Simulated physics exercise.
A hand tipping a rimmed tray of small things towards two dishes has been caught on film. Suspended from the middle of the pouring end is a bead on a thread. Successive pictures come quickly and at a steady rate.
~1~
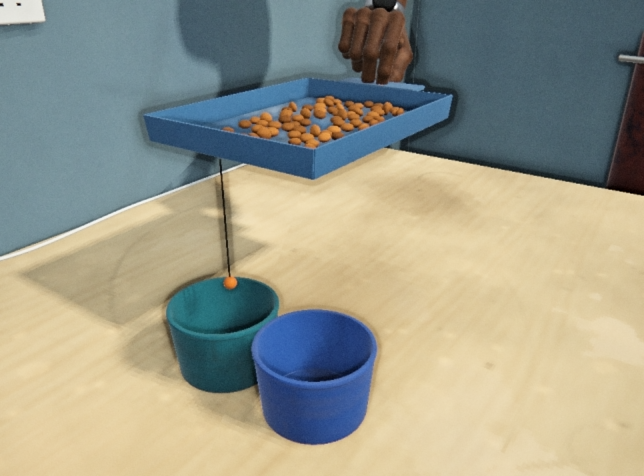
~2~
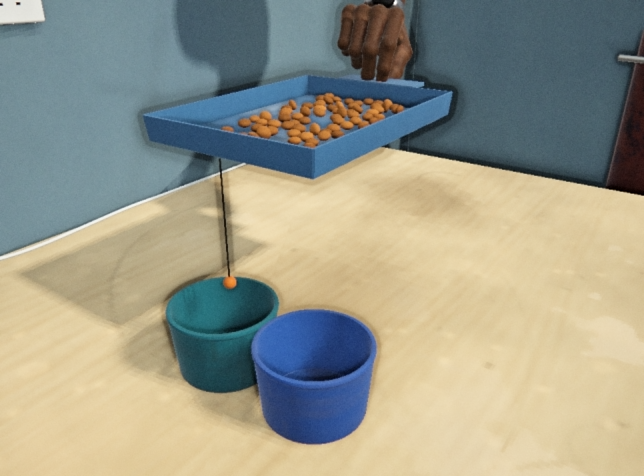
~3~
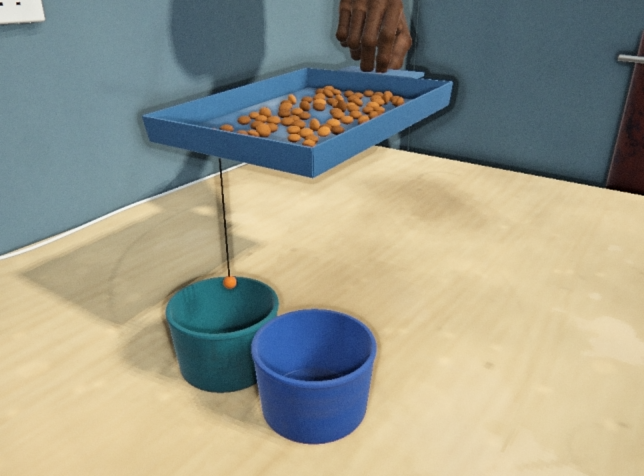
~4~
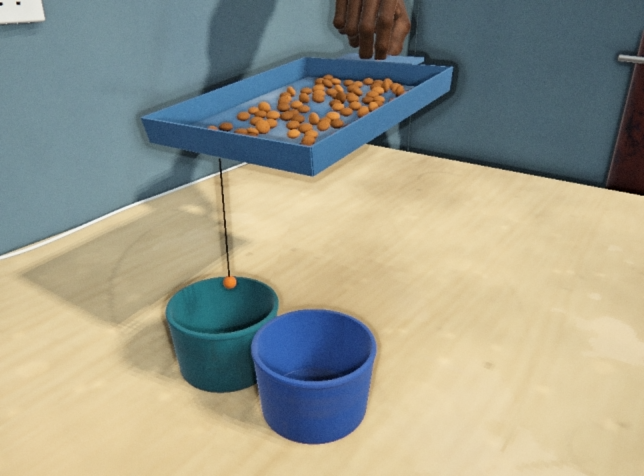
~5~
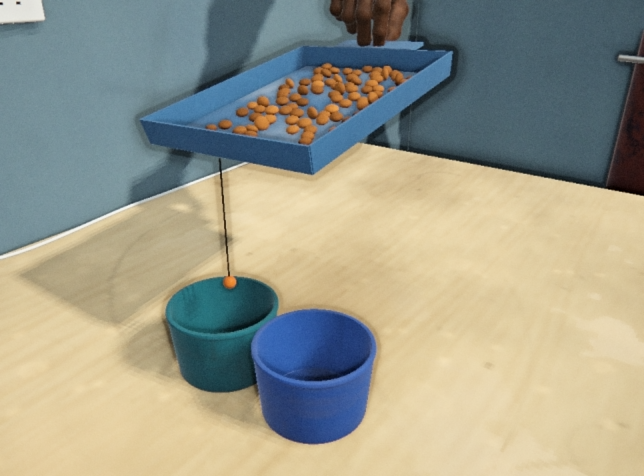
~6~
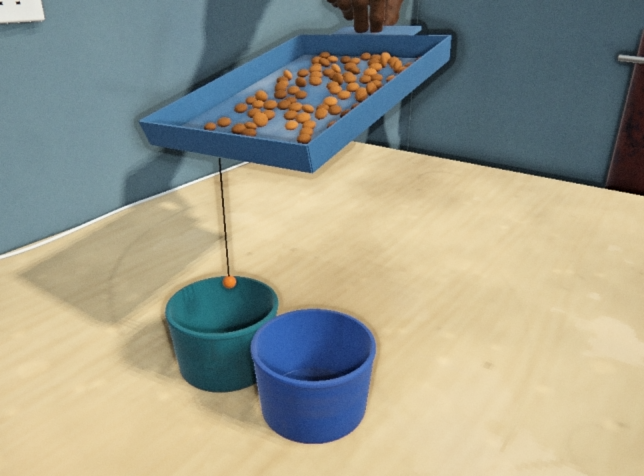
The video shows a hand holding a blue tray of small brown pieces above a teal dish and a blue dish, gradually raising the far end so the tray slants more, while an orange bead hangs almost still on its thread.
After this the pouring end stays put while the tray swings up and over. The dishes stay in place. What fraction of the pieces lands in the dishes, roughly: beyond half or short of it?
Short of half.
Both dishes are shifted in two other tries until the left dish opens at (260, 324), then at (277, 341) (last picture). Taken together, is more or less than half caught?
Short of half, then Short of half.
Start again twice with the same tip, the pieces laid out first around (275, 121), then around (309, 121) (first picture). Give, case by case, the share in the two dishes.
Roughly 10 per cent, and 20 per cent.
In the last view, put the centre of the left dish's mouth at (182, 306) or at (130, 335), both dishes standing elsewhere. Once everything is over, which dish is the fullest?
Well, the first go goes to the leftmost dish, and the second to the leftmost dish.
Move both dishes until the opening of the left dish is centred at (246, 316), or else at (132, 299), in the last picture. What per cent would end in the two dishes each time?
In order, 10 % and 90 %.
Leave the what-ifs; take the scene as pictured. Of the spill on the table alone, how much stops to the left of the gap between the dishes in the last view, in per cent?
Close to 100 %.
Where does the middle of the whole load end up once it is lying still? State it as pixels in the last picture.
At about (146, 367).
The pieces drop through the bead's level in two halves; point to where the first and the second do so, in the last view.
First part (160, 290), rest (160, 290).
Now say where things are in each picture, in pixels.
In the first frame, corners of the pouring end at (147, 115) and (313, 148), level; middle of the load at (336, 120), bits of cat kibble; left dish at (186, 354); right dish at (278, 402); bead on its thread at (230, 283).
In the second frame, corners of the pouring end at (147, 115) and (313, 148), level; middle of the load at (336, 118).
In the third frame, corners of the pouring end at (146, 115) and (312, 147), tipped barely, lowest at the left corner; middle of the load at (336, 112).
In the fourth frame, corners of the pouring end at (145, 117) and (310, 146), tipped a little, lowest at the left corner; middle of the load at (335, 104).
In the fifth frame, corners of the pouring end at (143, 119) and (308, 145), tipped a little, lowest at the left corner; middle of the load at (334, 95).
In the sixth frame, corners of the pouring end at (142, 120) and (307, 144), tipped a little, lowest at the left corner; middle of the load at (332, 86); left dish at (185, 354); right dish at (277, 402).
Soon after the last picture, tray tipped steeply; all on the tray.
A little later, tray tipped right over; nearly all on the tray; a stray few outside both; a stray few in the air.
Later still, tray tipped past a quarter turn; about a quarter in the left dish; most outside both.
At rest, tray tipped past a quarter turn; none in the right dish; about a quarter in the left dish; most outside both.
